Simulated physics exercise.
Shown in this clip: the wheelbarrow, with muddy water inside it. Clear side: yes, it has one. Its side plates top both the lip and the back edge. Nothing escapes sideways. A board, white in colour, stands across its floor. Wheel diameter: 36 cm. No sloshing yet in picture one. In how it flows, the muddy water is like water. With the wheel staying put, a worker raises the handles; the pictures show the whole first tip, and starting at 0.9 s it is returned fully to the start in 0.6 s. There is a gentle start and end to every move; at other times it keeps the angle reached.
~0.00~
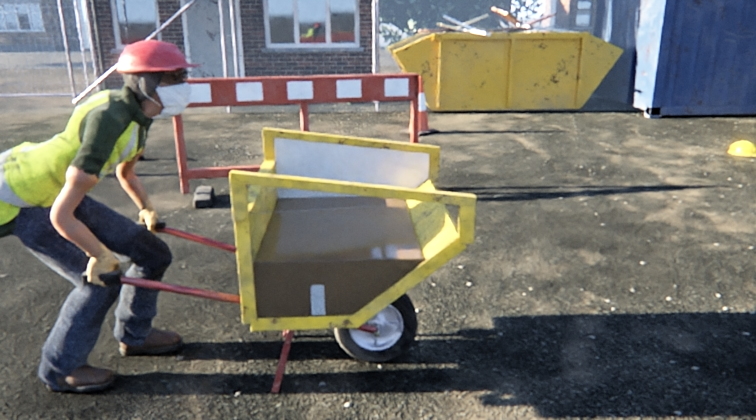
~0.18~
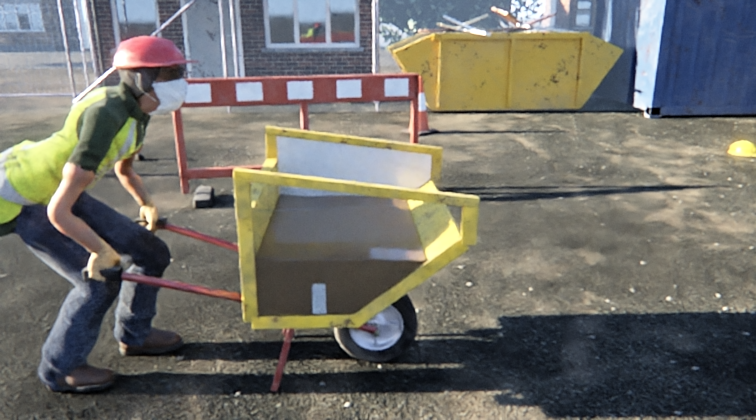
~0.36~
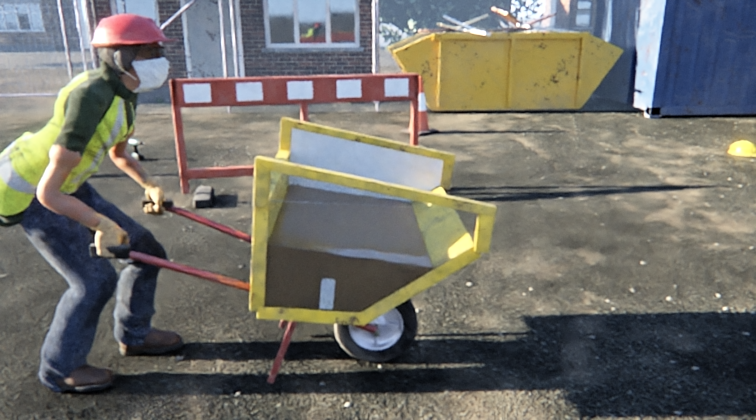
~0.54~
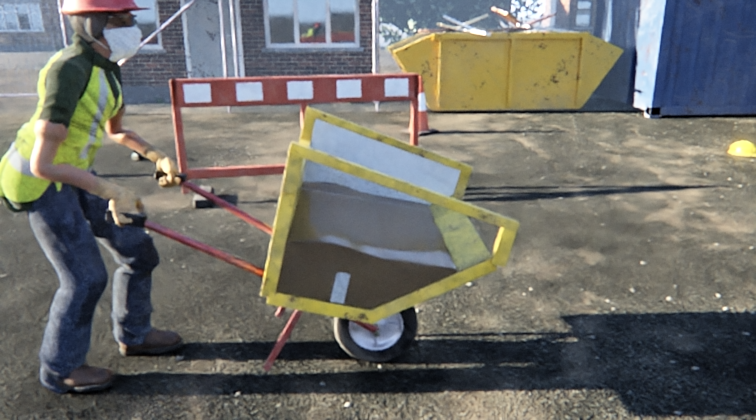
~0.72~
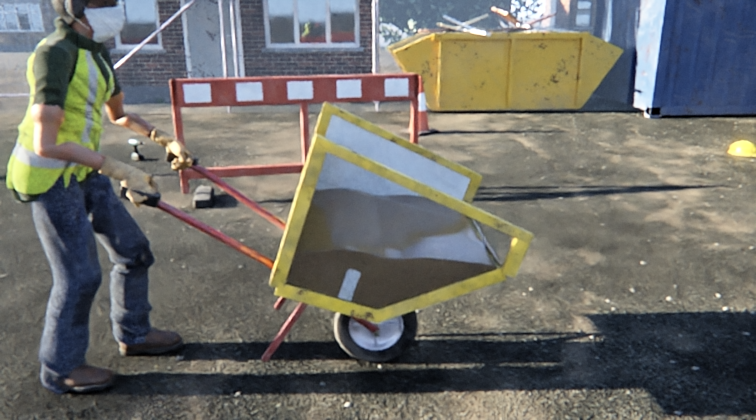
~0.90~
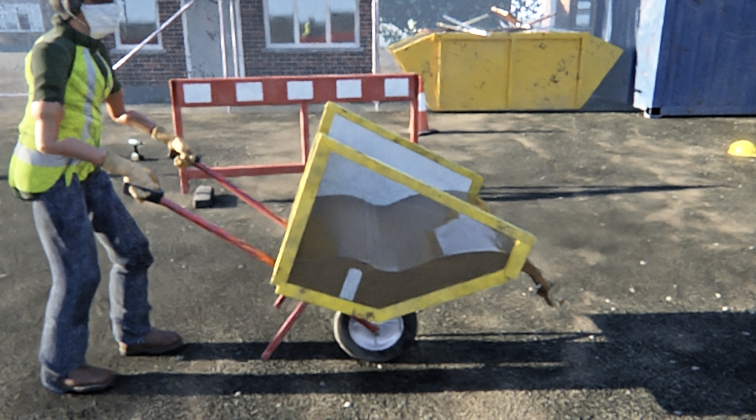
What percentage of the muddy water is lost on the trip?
About 36 per cent.
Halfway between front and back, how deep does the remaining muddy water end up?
It settles at around 14 cm at the middle.
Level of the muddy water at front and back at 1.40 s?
Front level 18 cm, back level 12 cm.
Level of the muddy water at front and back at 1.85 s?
Some 16 cm in front and some 24 cm behind.
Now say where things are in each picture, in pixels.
The first frame shows it reaches (344, 260) at the front; it reaches (263, 262) at the back; the lip is at (458, 236); the front is on the right.
The second frame shows it reaches (346, 260) at the front; it reaches (265, 259) at the back.
The third frame shows it reaches (358, 257) at the front; it reaches (278, 246) at the back; it has turned 6° nose down.
The fourth frame shows it reaches (376, 256) at the front; it reaches (296, 242) at the back; it has turned 14° nose down.
The fifth frame shows it reaches (387, 259) at the front; it reaches (305, 251) at the back; it has turned 19° nose down.
The sixth frame shows it reaches (384, 270) at the front; it reaches (305, 258) at the back; it has turned 20° nose down; the lip is at (504, 268); muddy water is coming out, 7 per cent so far.
After 1.40 s the surface stands 12 cm at the back and 17 cm at the front; 35 per cent has gone, over the front.
After 1.85 s the surface stands 25 cm at the back and 15 cm at the front; 36 per cent has gone, over the front.
After 2.30 s the surface stands 14 cm at the back and 14 cm at the front; 36 per cent has gone, over the front.
After 4.39 s 36 per cent has gone, over the front, 26 of 73 litres.
